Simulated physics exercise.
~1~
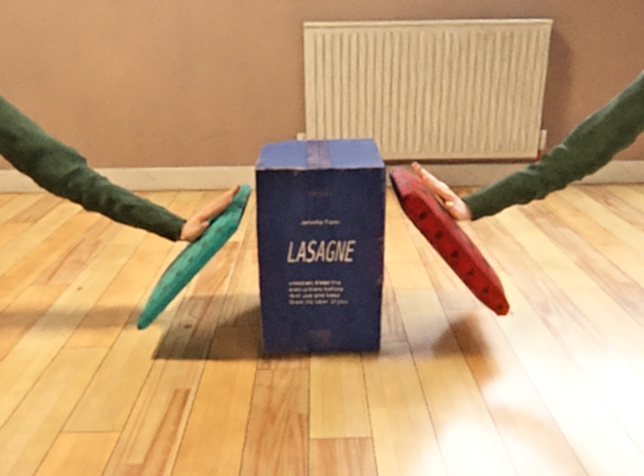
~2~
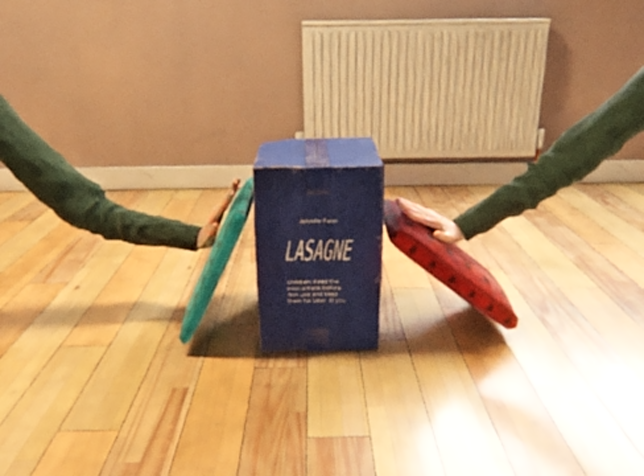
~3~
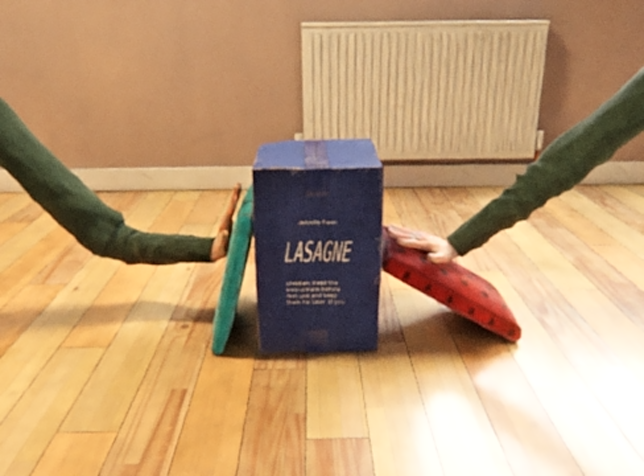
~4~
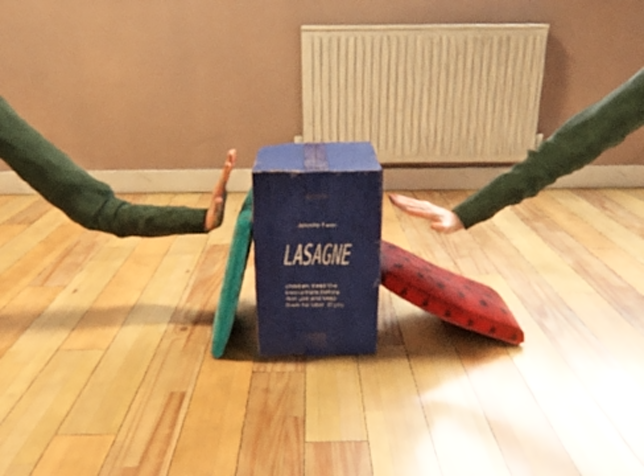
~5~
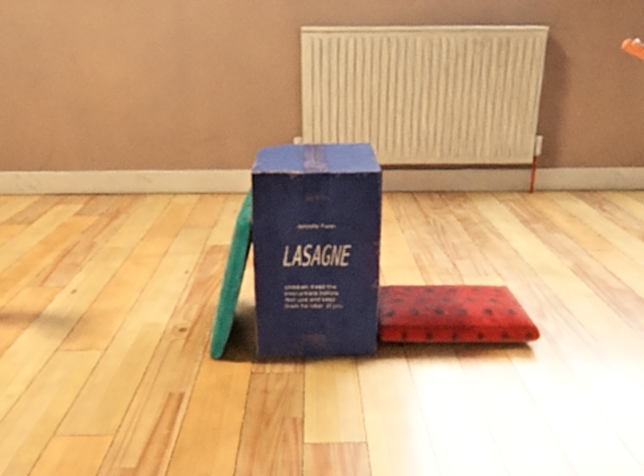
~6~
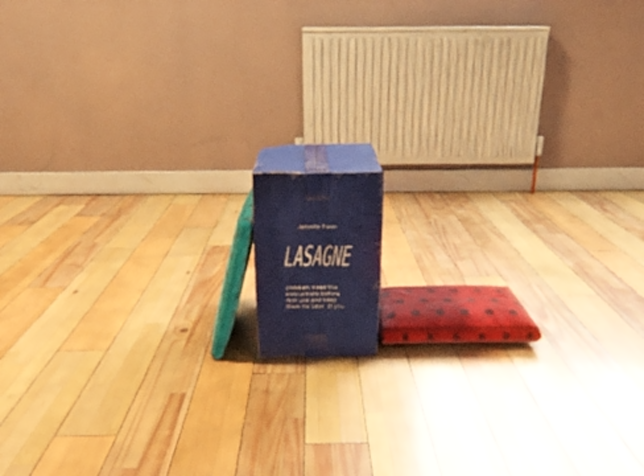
On a wooden floor, hands propping two pads against a blue box, the turquoise staying upright, the red sliding down flat.
